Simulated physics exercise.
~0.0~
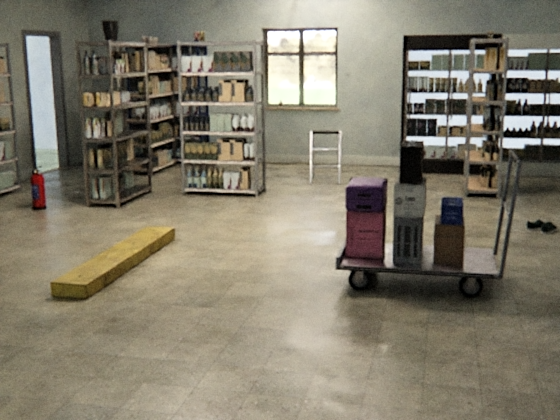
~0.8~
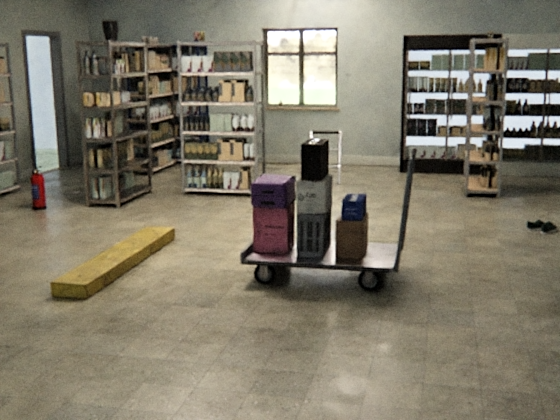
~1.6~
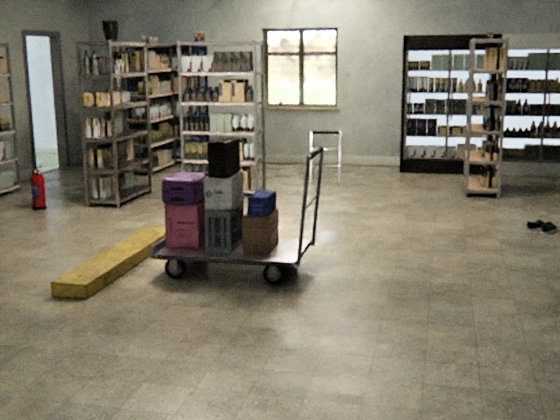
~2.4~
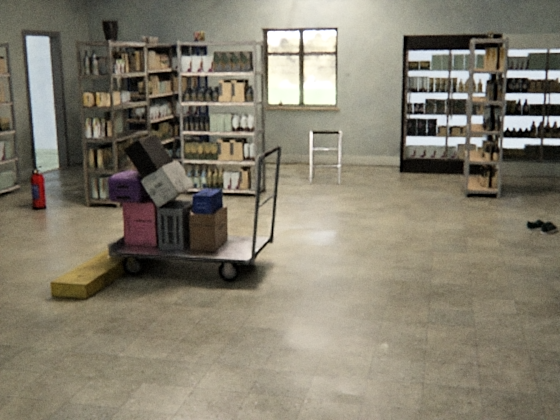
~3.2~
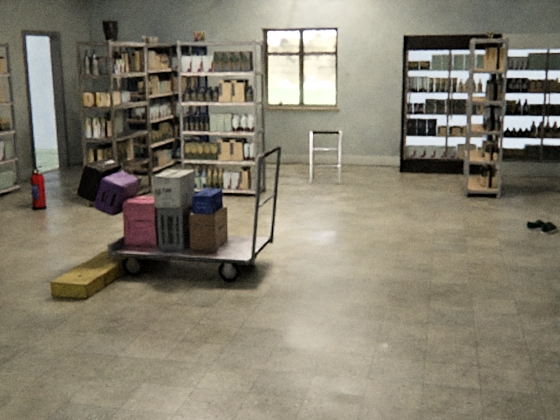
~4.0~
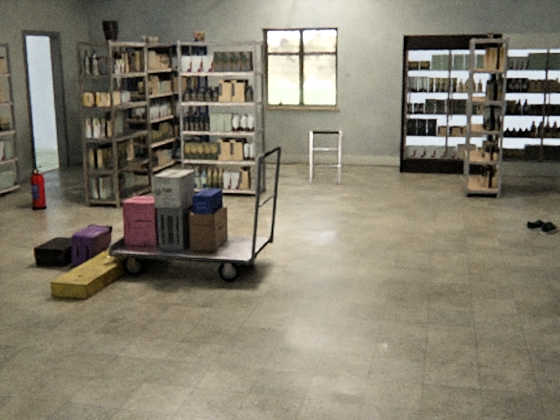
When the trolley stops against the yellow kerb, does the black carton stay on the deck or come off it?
The black carton comes off. It tumbles over the front of the trolley and ends up on the floor to the left, next to the purple case.
A flat trolley stacked with boxes and cases rolls leftward across the tiled floor of a storeroom, seen from a fixed, slightly raised view with shelves and a window behind. A black carton rides on top, above pink, purple, white, grey, blue and brown pieces, while a low yellow kerb lies ahead. The wheels meet the kerb and the trolley stops, flat. The black carton tips forward, and the purple case slides off the front with it. Both end on the floor at the left, while the other pieces stay on the deck.
